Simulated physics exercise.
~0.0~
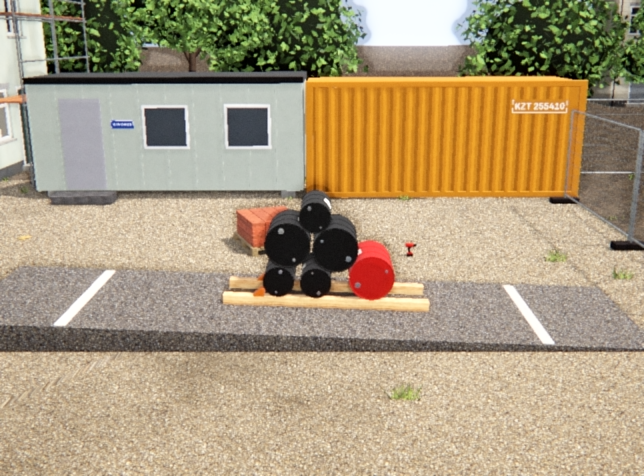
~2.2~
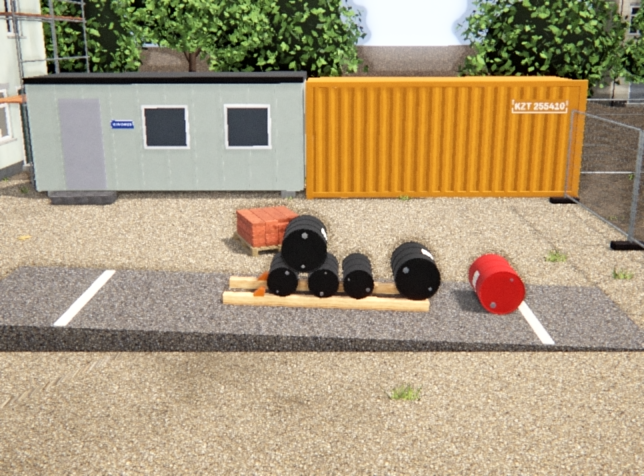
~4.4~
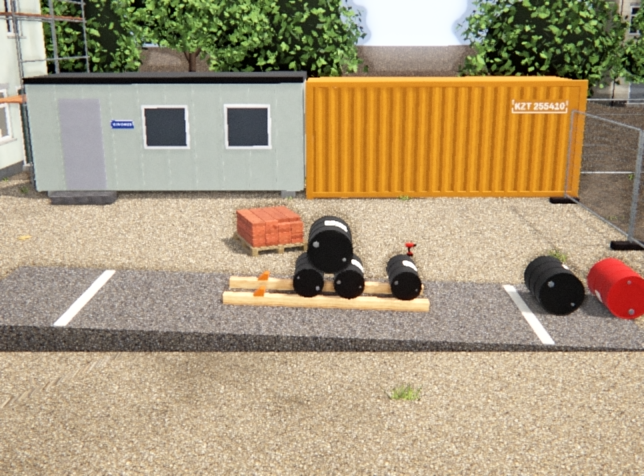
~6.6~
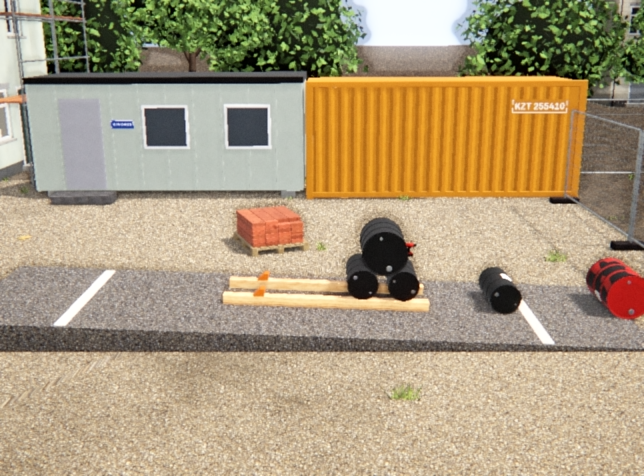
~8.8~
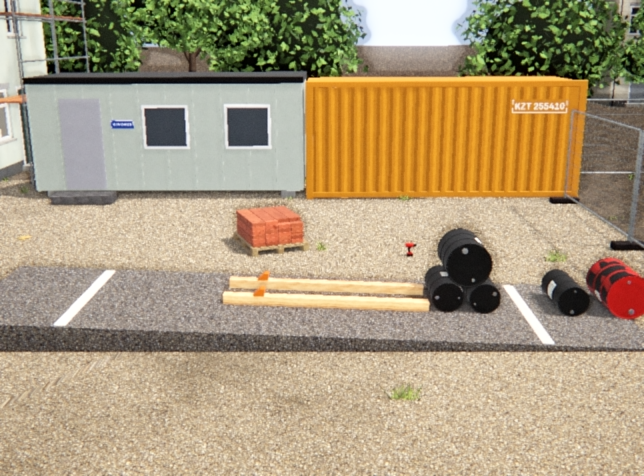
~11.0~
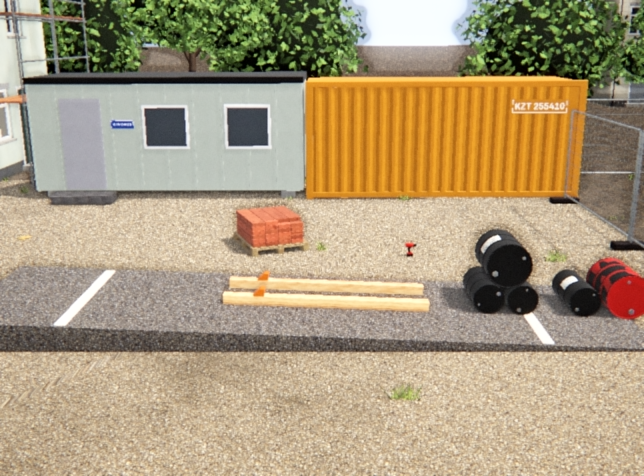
An orange shipping container stands beside a pale green site cabin behind a gravel yard, seen from the front and slightly above. Before them, five black drums and one red drum are stacked on timber bearers between two white lines, with orange bricks on a pallet behind. The stack breaks up, and the red drum rolls right, off the timbers and past the right line, a large black drum following. A smaller black drum rolls after them. Three black drums, one riding on two, travel right off the bearers. At the end they sit around the right line, beside the others beyond it.
